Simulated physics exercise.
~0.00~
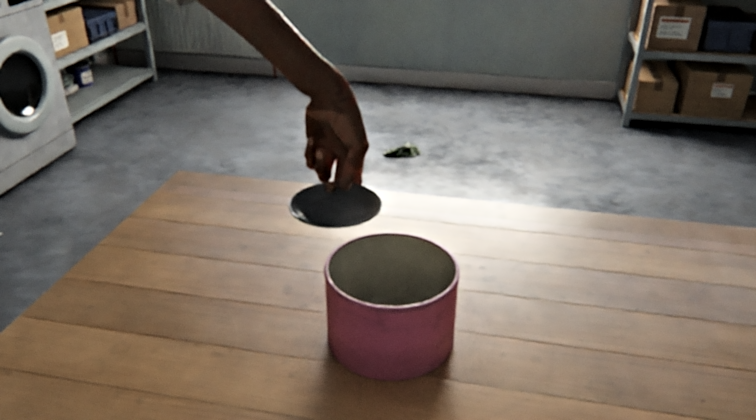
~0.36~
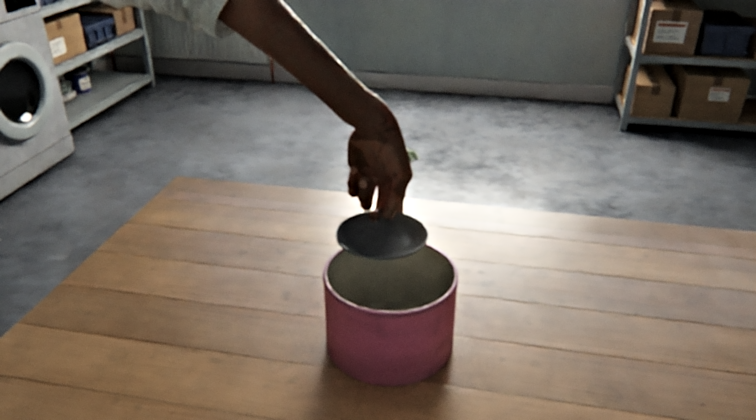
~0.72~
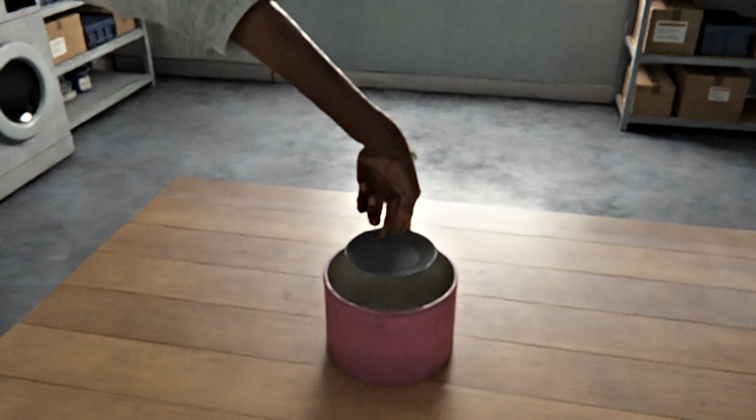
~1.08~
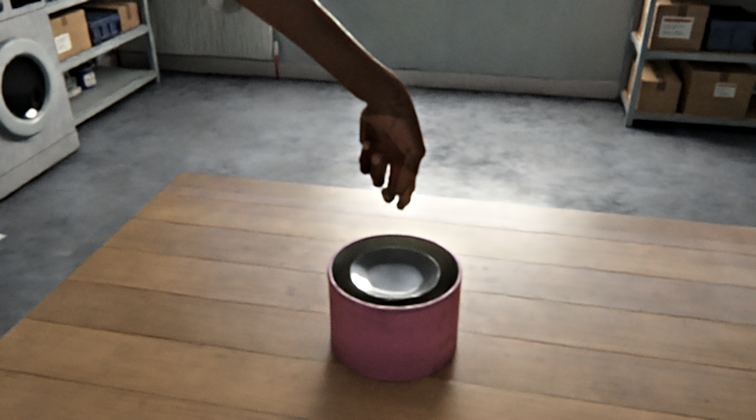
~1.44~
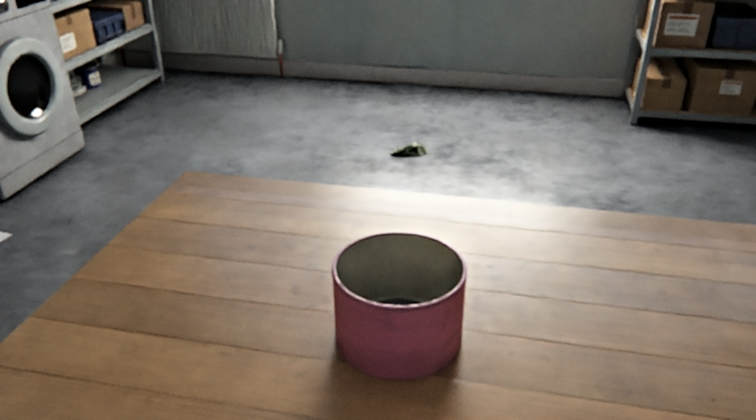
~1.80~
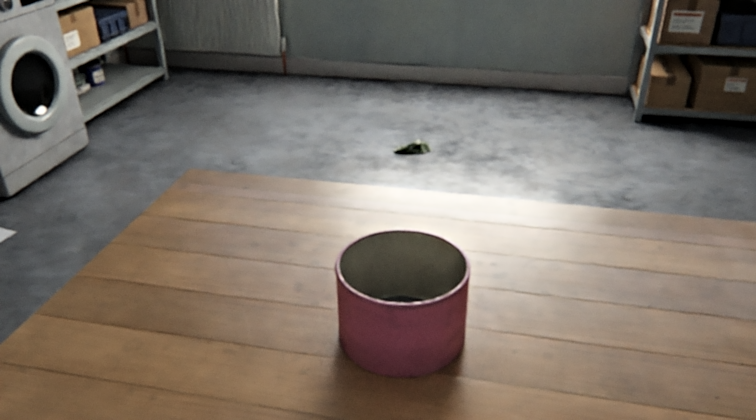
A hand reaches in from the upper left, holding a flat grey plate above a wooden table, seen from slightly above in a room with a grey floor. An open pink container stands on the table, with a white machine at the far left and shelves of boxes on both sides behind. The hand carries the plate right and down until it is over the container's opening. It lets go and draws back as the plate drops inside the rim. The hand leaves, and the plate lies low inside the container, barely visible, while the container stays upright.
